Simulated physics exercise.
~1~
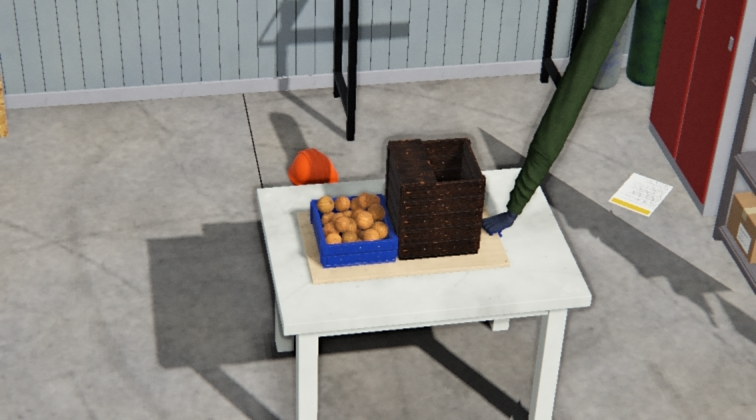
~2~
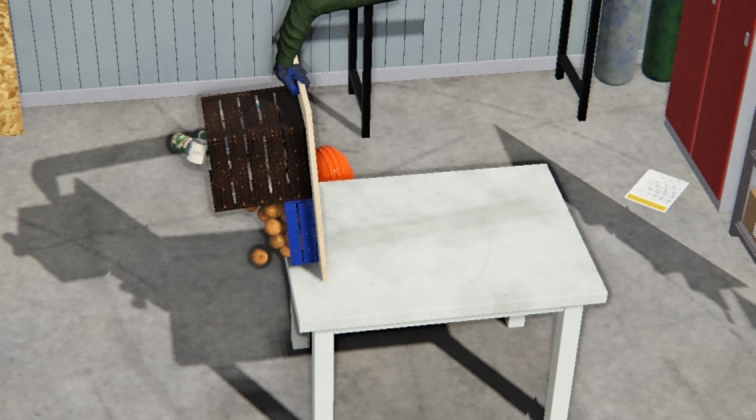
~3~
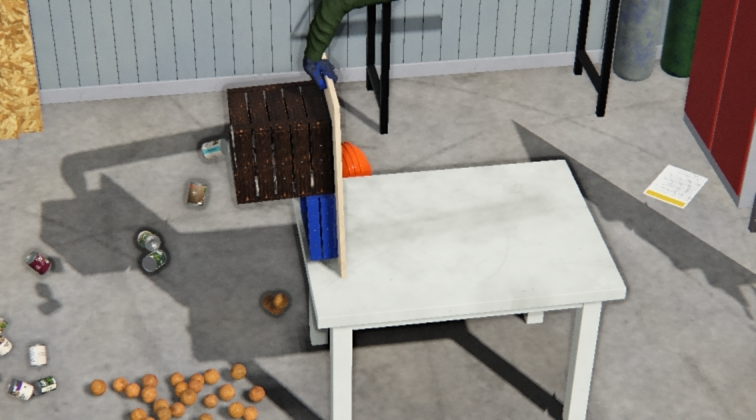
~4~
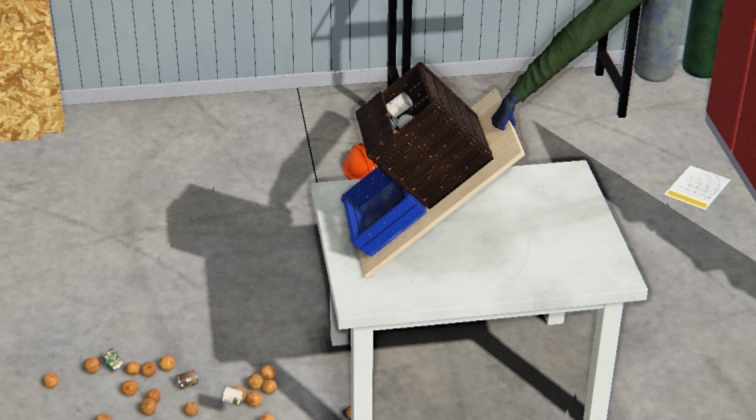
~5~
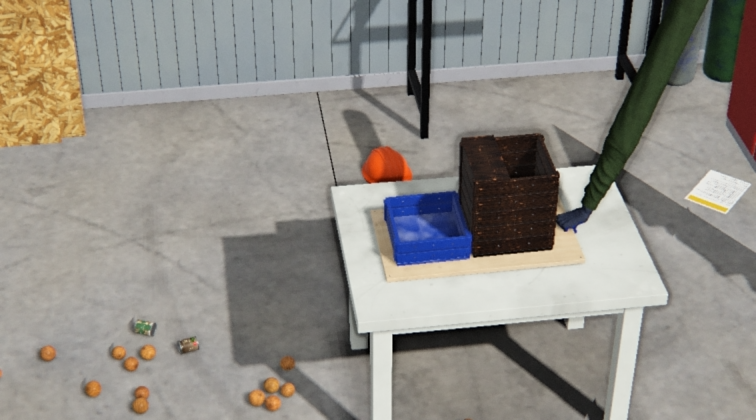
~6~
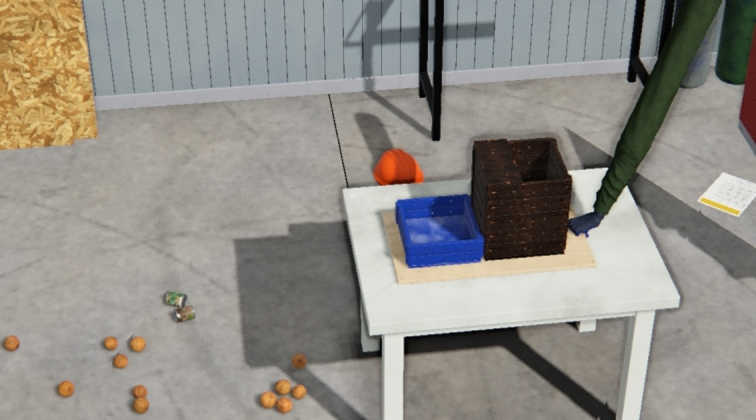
A gloved hand tips a plywood board on a white table up past vertical to the left, spilling orange balls from a blue container and small tins from a black one onto the floor, then lowers it flat, leaving the blue container empty and balls and tins scattered.
